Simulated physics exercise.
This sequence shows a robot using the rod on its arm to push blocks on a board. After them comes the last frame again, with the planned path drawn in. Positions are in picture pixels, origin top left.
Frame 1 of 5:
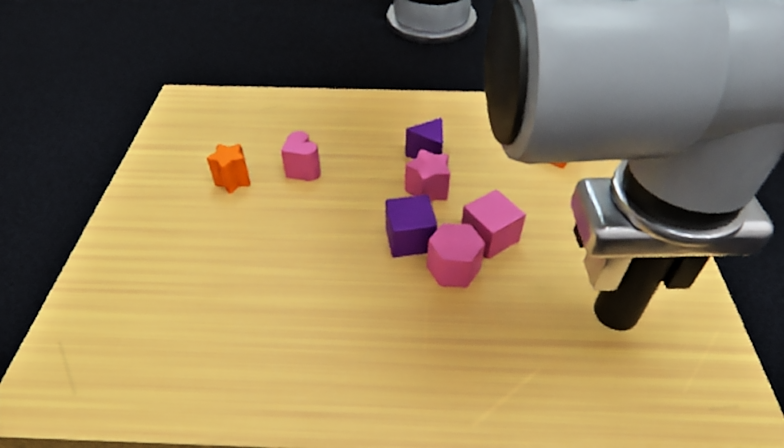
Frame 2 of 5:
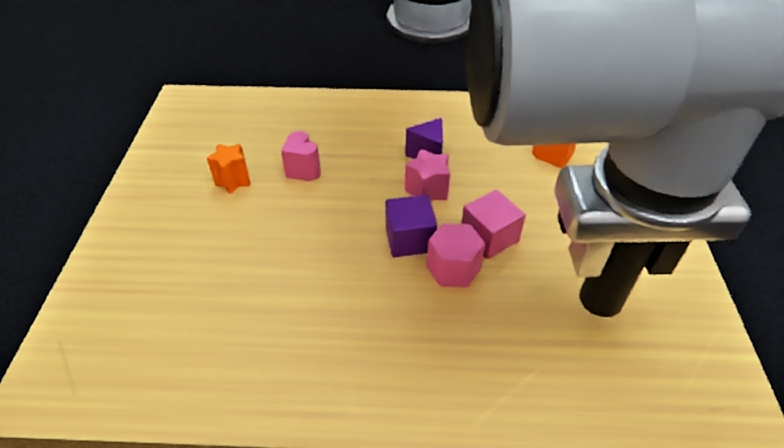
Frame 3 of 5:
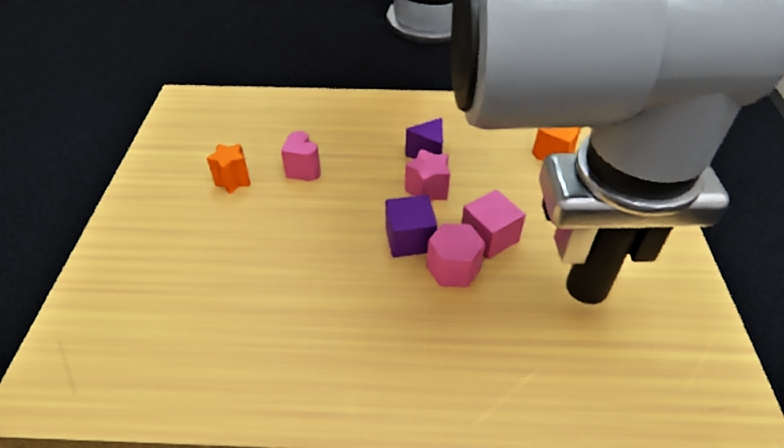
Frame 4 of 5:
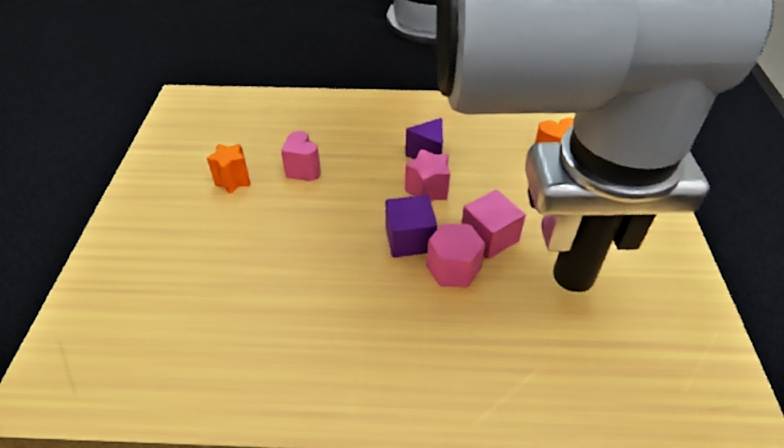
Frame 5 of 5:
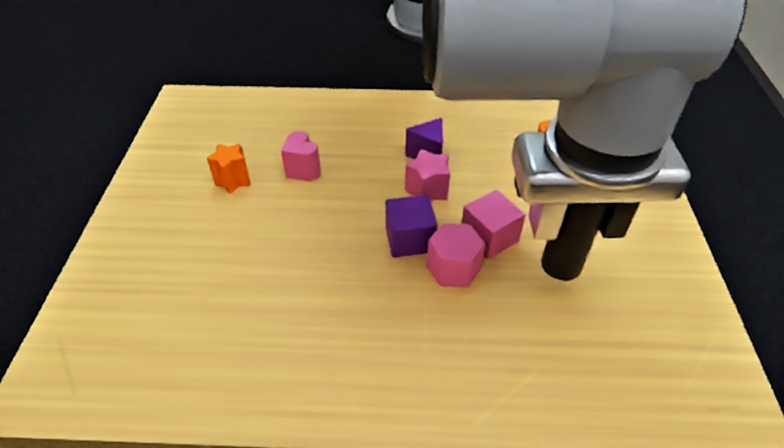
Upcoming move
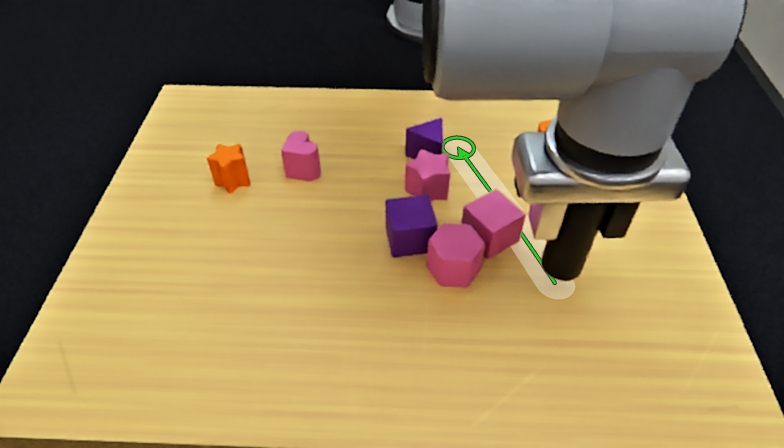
A robot arm moves its black rod up and left while the blocks stay still.
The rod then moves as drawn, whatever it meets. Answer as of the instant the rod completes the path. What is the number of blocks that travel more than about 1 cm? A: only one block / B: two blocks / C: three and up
I choose A.
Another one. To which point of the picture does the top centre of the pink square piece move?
It is going to be at (473, 193).
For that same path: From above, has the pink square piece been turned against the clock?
I believe so.
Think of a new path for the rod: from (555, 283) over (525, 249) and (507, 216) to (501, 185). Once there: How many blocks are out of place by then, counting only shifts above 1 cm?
Moved: 1.
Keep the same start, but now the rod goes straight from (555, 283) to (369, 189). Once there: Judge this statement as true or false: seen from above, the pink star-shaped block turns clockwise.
My answer: False.
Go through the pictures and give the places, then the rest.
In the first picture, rod's lower end at (616, 313); purple triangular block at (430, 129); pink square piece at (495, 210).
In the second picture, rod at (601, 300); blocks still.
In the third picture, rod at (587, 288); blocks still.
In the fourth picture, rod at (574, 276); blocks still.
In the fifth picture, rod at (561, 265); purple triangular block at (430, 129); pink square piece at (495, 210).
Drawn move, straight from (555, 283) to (458, 148).
What follows on the original path. One third of the way, rod at (523, 212); pink square piece at (484, 200), turned 40° anticlockwise.
Two thirds of the way, rod at (489, 167); pink square piece at (473, 193), turned 75° anticlockwise.
At the end, rod at (460, 129); purple triangular block still; pink square piece at (473, 193), turned 75° anticlockwise.
